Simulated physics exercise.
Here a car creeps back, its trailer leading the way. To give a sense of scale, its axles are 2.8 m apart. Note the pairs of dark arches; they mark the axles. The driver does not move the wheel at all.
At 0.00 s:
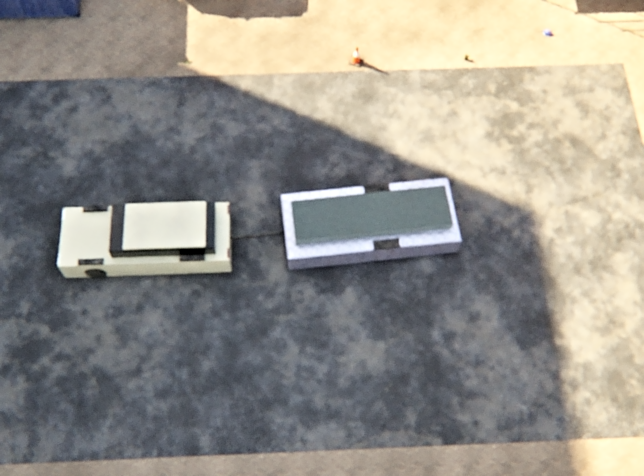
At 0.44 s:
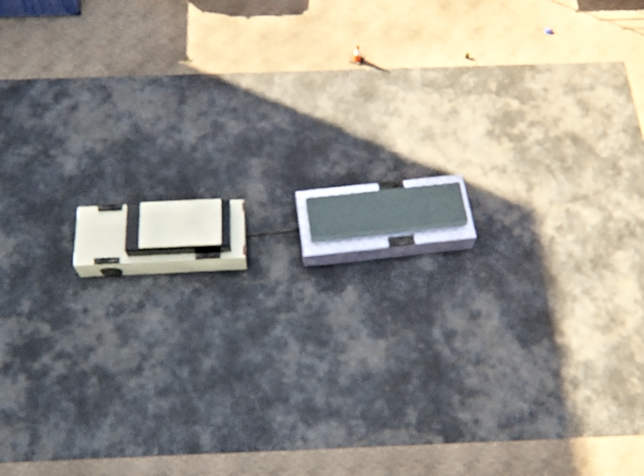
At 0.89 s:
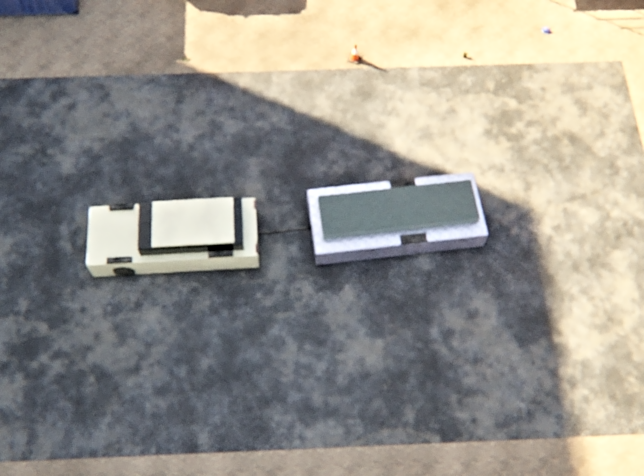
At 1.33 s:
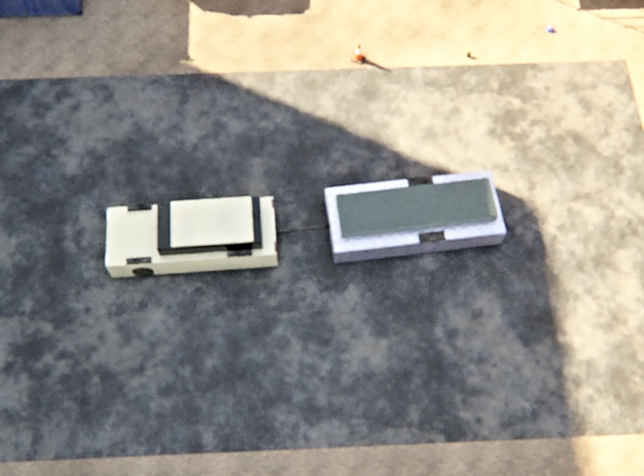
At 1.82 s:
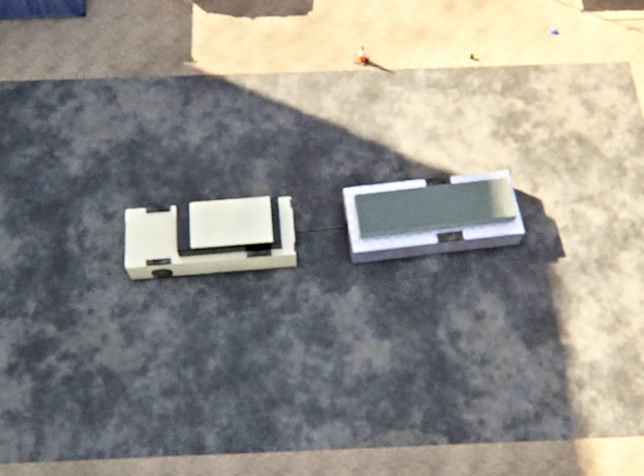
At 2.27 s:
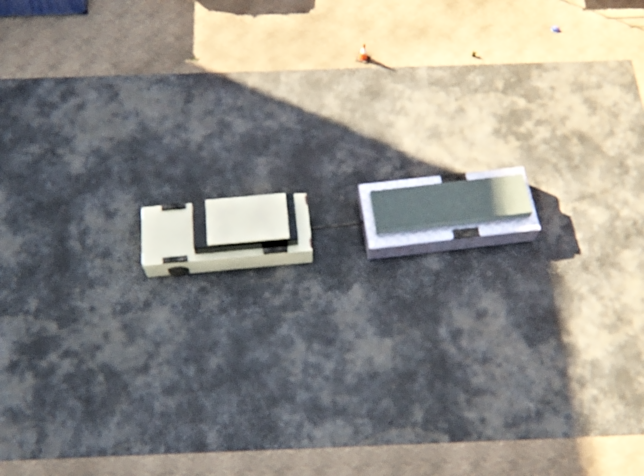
A cream car slowly backing a flat-topped white and grey trailer rightward across mottled dark ground, the trailer's end entering sunlight.
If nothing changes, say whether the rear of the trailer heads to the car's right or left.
Tail goes left.
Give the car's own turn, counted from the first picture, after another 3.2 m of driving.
Heading change: Around 8°.
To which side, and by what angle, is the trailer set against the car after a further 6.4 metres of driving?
Angle: Near 25 degrees, on the car's left.
Then, 5.8 s in, the tail is 7° to the car's left, the car has turned 9° and the trailer's axle is at (569, 194) of the last picture.
Then, 9.3 s in, the tail is 25° to the car's left, the car has turned 14° and the trailer's axle is out of the picture.
Then, 12.9 s in, the tail is 60° to the car's left, the car has turned 20° and the trailer's axle is out of the picture; it has jack-knifed.
